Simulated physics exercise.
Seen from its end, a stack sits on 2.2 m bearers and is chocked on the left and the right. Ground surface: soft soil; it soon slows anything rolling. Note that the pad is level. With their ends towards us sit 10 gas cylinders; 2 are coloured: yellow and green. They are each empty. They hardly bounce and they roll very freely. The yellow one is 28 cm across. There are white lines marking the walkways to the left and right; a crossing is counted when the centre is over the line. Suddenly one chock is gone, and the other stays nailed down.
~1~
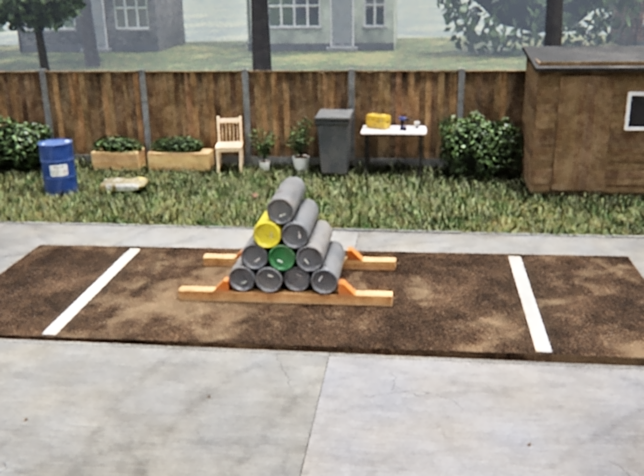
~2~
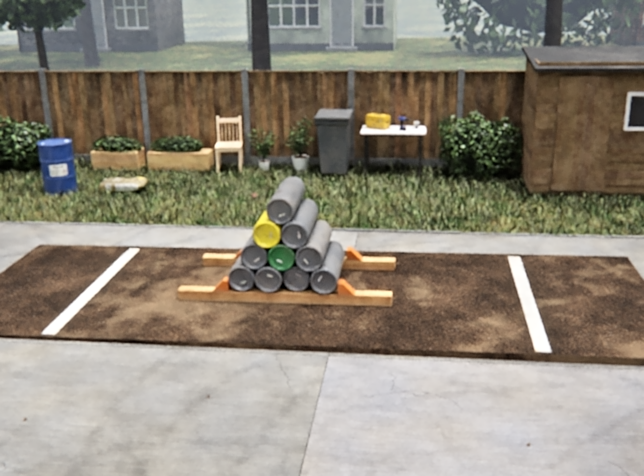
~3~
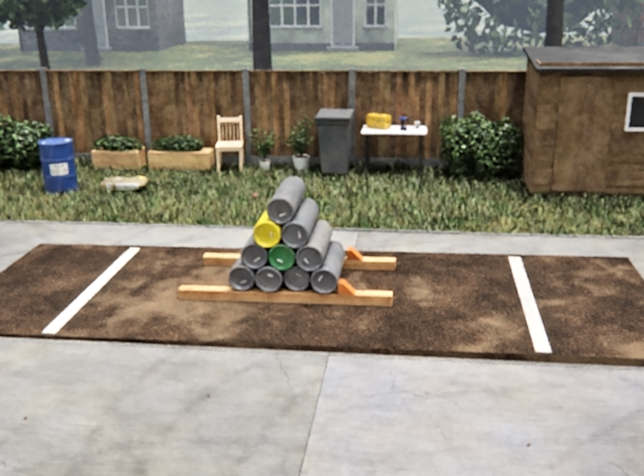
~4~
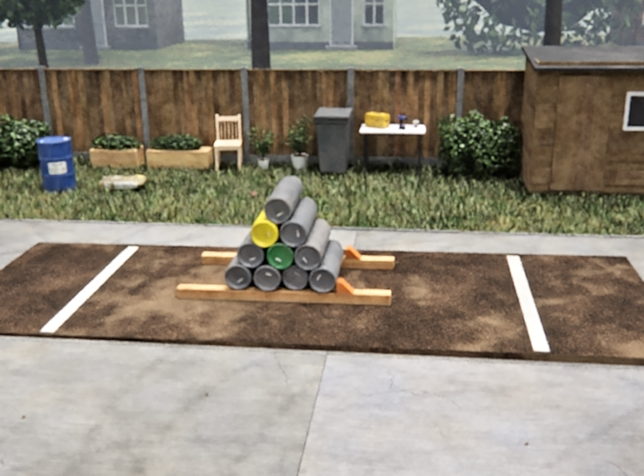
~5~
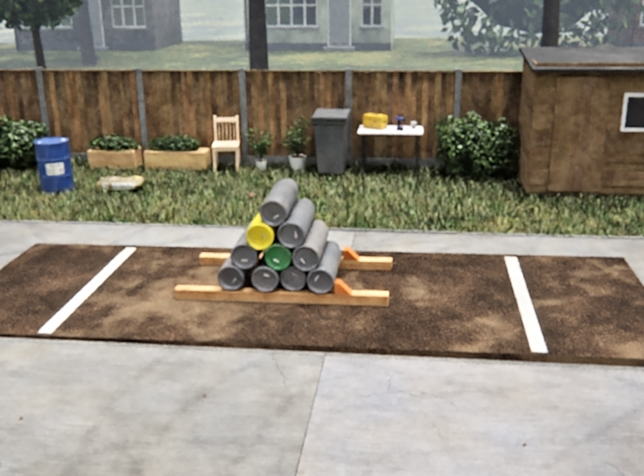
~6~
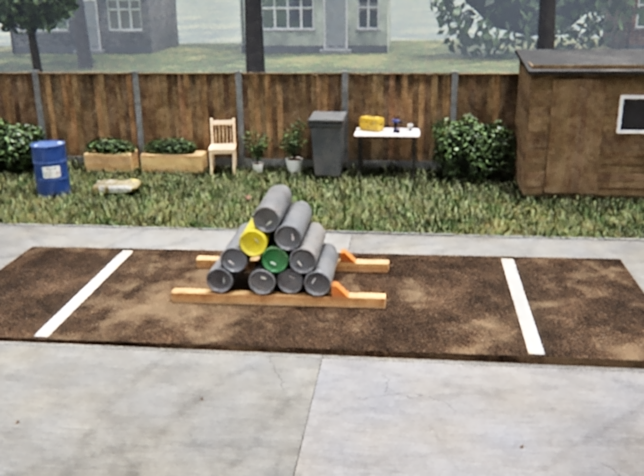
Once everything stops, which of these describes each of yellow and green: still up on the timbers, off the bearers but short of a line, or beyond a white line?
Once it all stops: Yellow cylinder - off the bearers but short of a line, green - still up on the timbers.
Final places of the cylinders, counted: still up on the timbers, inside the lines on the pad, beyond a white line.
First 6, then 3, and last 1.
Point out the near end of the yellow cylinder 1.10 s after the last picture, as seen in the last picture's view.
Estimated pixel position: About (221, 281).
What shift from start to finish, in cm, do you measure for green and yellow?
Green shifts 30 while yellow shifts 170.
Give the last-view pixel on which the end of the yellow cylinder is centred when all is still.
I'd say somewhere close to (118, 288).
Another 0.5 s on from the last picture, yellow is on the bearers, 70 cm from the bearers' left end, rolling left; green is up on others, 110 cm from the bearers' right end; 0 over a line so far.
Another 1.1 s on from the last picture, yellow is on the bearers, 55 cm from the bearers' left end, rolling left; green is up on others, 105 cm from the bearers' left end, rolling left; 0 over a line so far.
Another 1.8 s on from the last picture, yellow is on the bearers, 25 cm from the bearers' left end, rolling left; green is on the bearers, 95 cm from the bearers' left end; 1 over a line so far.
Another 2.5 s on from the last picture, yellow is off the bearers, 90 cm short of the left line, rolling left; still the same for green; 1 over a line so far.
In the end (4.2 s after the last picture), yellow is off the bearers, 45 cm short of the left line; green is on the bearers, 95 cm from the bearers' left end; 1 over a line so far.
